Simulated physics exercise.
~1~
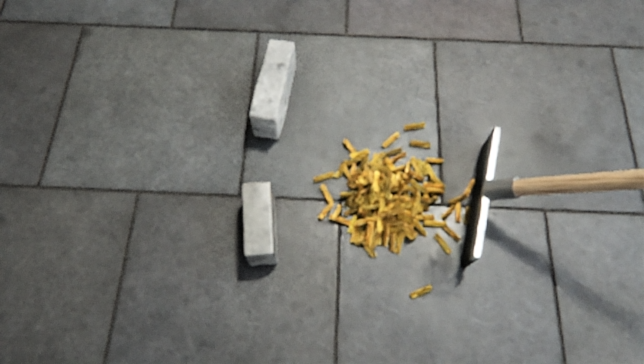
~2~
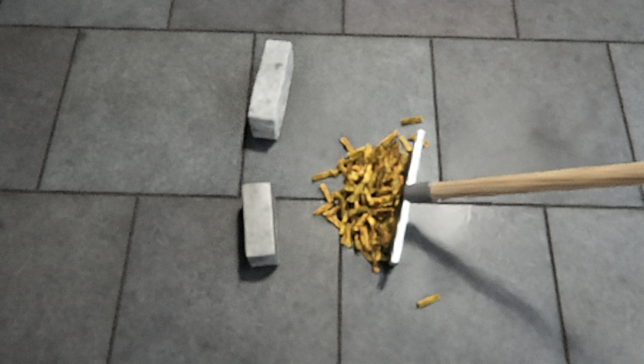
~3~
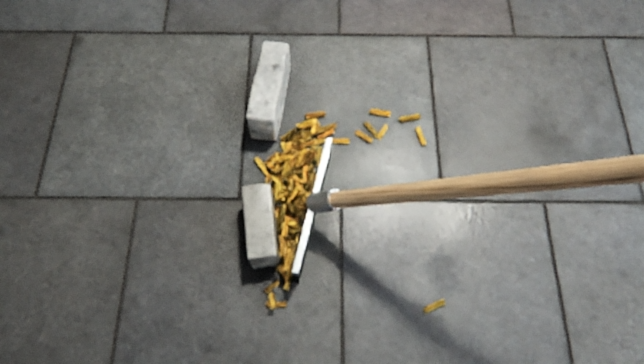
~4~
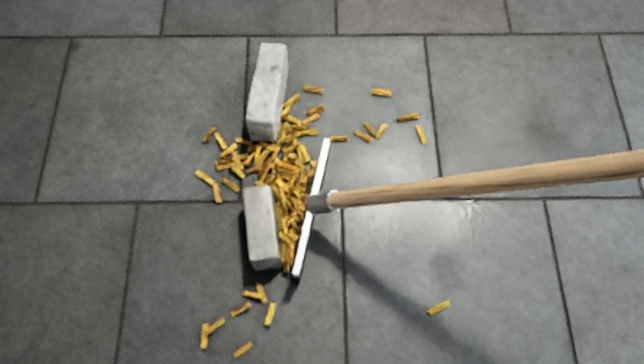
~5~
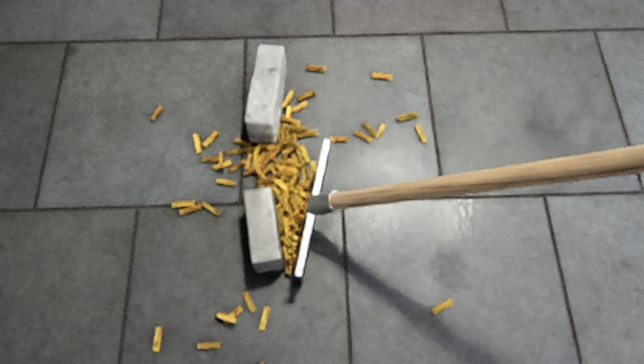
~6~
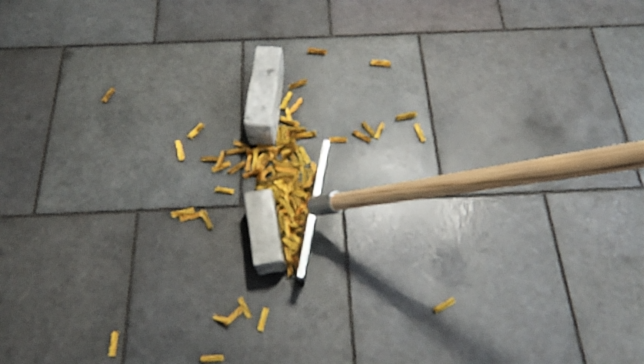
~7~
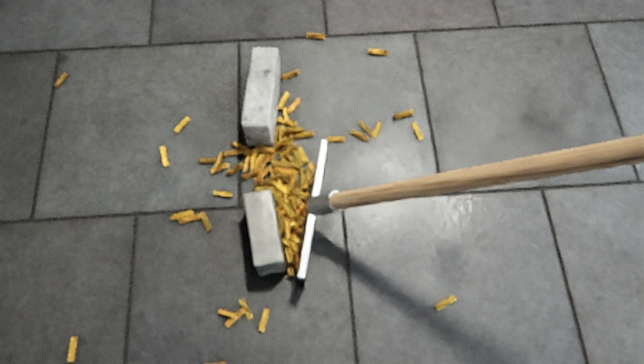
At first, a loose pile of small yellow pasta pieces lies on grey paving slabs, between a wooden-handled squeegee on the right and two pale blocks standing apart on the left. The squeegee slides left, meets the pile and pushes it towards the blocks, leaving a few stray pieces behind. The pasta packs up against the blocks as the blade comes to a stop just short of them. Some pieces spill through the gap and others scatter past the near block, spreading across the slabs. Finally the squeegee stays still, with most of the pasta held between blade and blocks.
